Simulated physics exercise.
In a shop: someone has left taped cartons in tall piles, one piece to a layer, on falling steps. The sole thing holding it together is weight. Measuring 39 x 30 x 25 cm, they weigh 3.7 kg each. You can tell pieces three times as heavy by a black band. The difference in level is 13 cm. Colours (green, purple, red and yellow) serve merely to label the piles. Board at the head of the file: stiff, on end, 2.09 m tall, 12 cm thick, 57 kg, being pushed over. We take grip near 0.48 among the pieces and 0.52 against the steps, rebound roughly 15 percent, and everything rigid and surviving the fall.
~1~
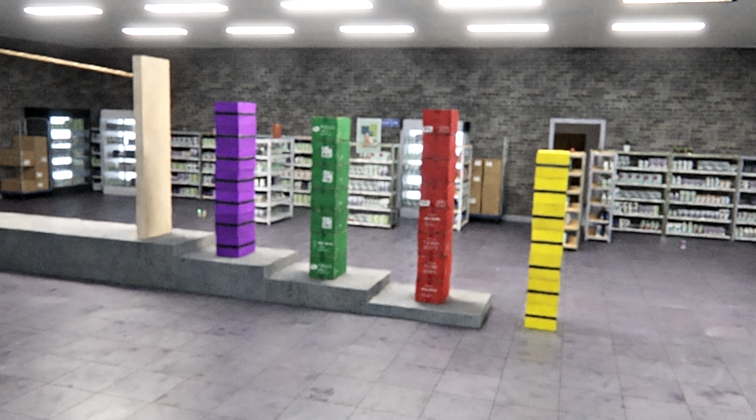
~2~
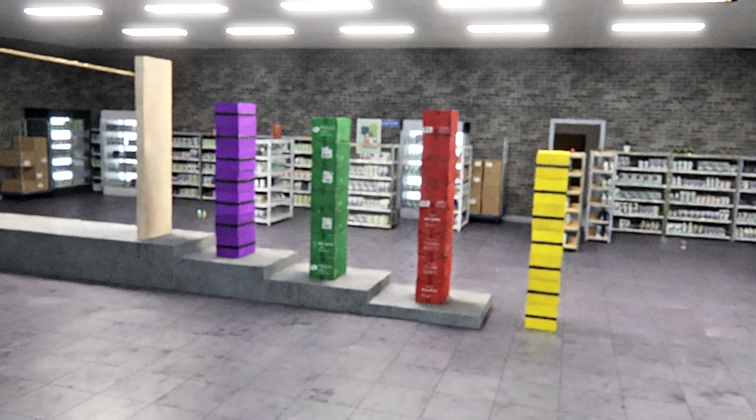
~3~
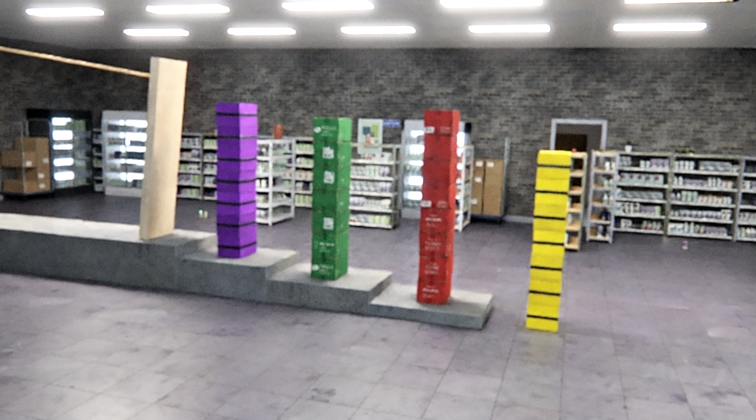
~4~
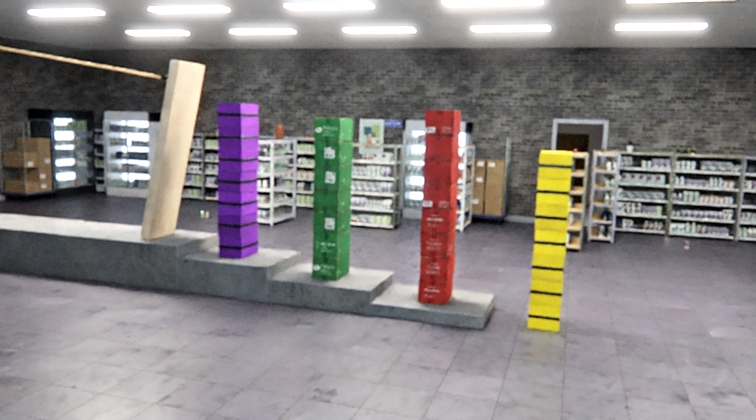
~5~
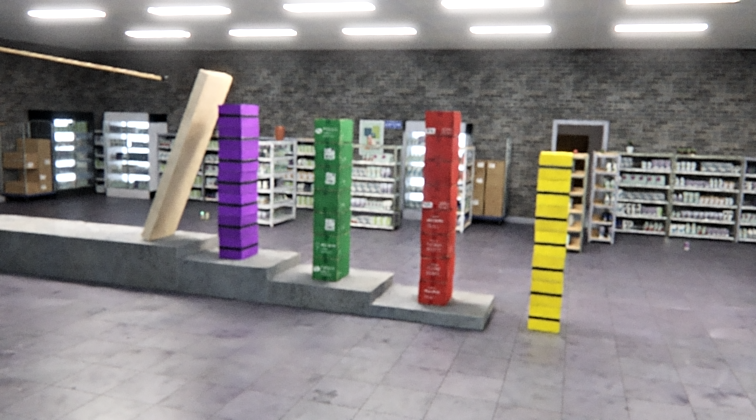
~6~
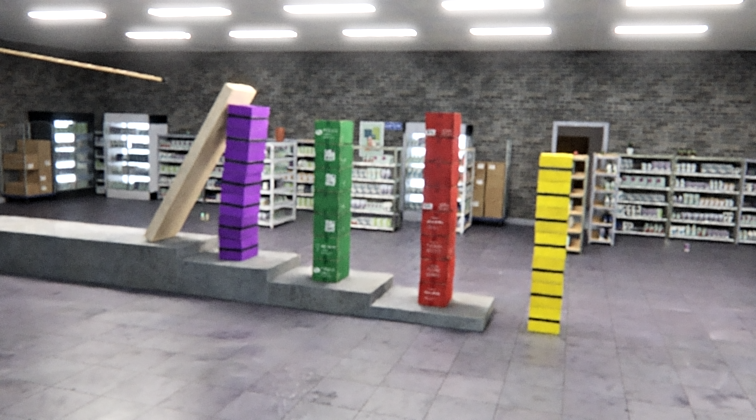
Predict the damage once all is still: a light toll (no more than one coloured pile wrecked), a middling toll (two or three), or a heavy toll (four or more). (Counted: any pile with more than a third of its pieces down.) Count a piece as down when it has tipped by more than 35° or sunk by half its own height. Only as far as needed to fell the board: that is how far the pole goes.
A heavy toll.
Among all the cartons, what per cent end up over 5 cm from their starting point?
Shifted: 95 per cent.
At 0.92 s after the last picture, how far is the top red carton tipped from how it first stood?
It sits at about 5 degrees.
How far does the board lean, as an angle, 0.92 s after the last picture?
Around 90 degrees.
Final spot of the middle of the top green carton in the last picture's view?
Its centre finishes around pixel (547, 261) in the last picture.
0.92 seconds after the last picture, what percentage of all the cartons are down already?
By then 40 %.
Then, 0.92 s later than the last frame, board 92° from upright; 12 of the 29 cartons down; top purple carton on its side; top green carton tilted 11°, 13 cm lower.
Then, 2.40 s later than the last frame, board 70° from upright; 26 of the 29 cartons down; top red carton upside down; top green carton tilted 70°, 1.03 m lower.
When it is over, board 71° from upright; 26 of the 29 cartons down; top red carton upside down; top green carton upside down. Wrecked, green, purple, red and yellow. In pixels of the last frame, middles, top red carton near (523, 342), top green carton near (547, 261).
